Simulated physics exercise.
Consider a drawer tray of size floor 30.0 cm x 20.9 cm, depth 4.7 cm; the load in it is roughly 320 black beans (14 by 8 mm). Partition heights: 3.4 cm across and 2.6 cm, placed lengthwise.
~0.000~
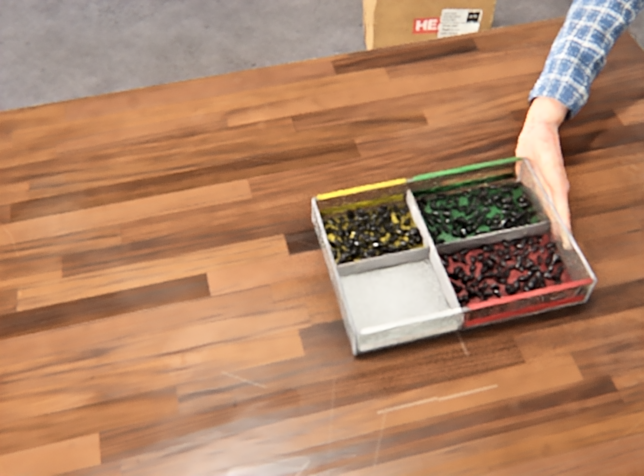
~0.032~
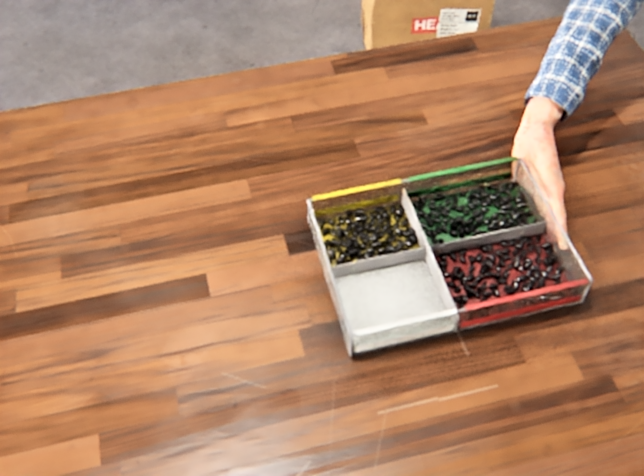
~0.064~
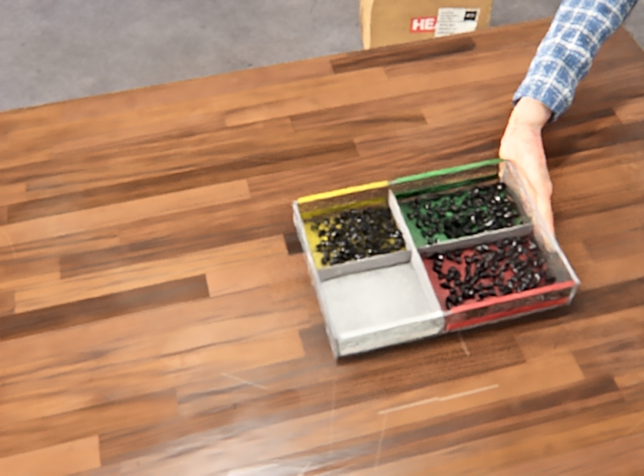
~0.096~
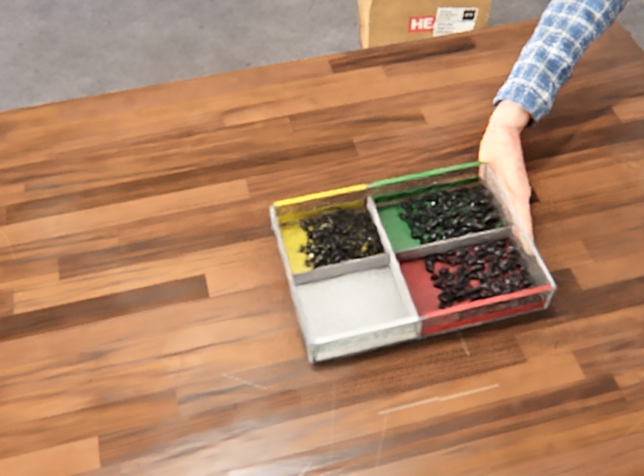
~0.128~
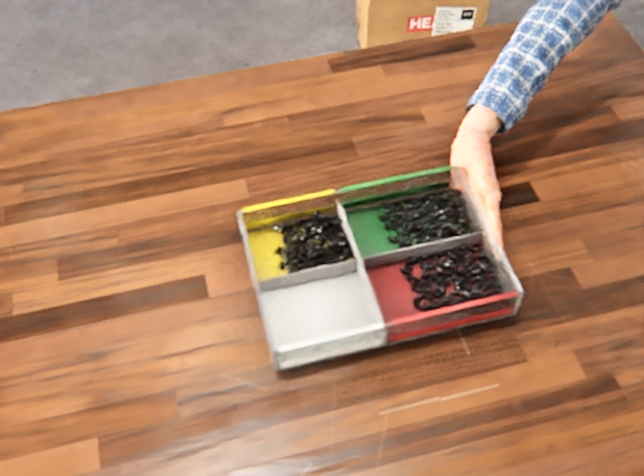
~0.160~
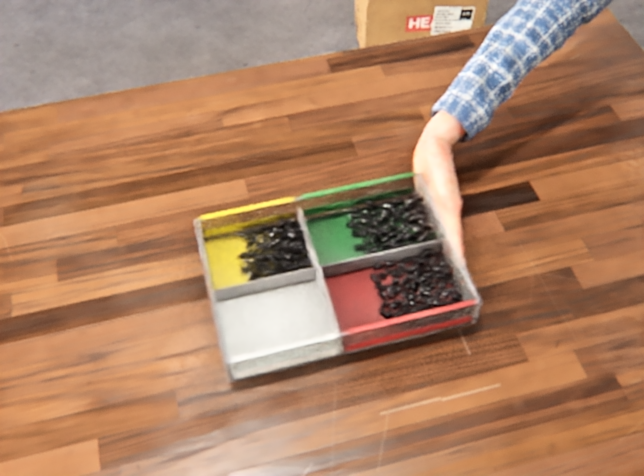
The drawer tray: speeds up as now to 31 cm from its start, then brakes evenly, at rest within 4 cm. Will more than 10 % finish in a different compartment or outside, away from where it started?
Yes.
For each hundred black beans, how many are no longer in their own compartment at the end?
Result: Close to 20 per cent.
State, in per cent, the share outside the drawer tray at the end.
I'd put it at roughly 10 percent.
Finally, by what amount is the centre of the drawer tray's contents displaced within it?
I'd estimate close to 5.0 cm.
After 0.23 s, tilt 0 degrees; green 35 %, yellow 35 %, red 35 %; 0 % away from where they began.
Then, at 0.30 s, tilt 0 degrees; green 35 %, yellow 35 %, red 35 %; 0 % away from where they began.
Then, at 0.35 s, tilt 0 degrees; white 5 %, green 30 %, yellow 35 %, red 30 %, in the air 5 %; 10 % away from where they began.
Then, at 0.41 s, tilt 0 degrees; white 5 %, green 25 %, yellow 30 %, red 30 %, in the air 10 %; 20 % away from where they began.
At rest (1.8 s), white 5 %, outside 10 %, green 25 %, yellow 35 %, red 30 %; 20 % away from where they began.
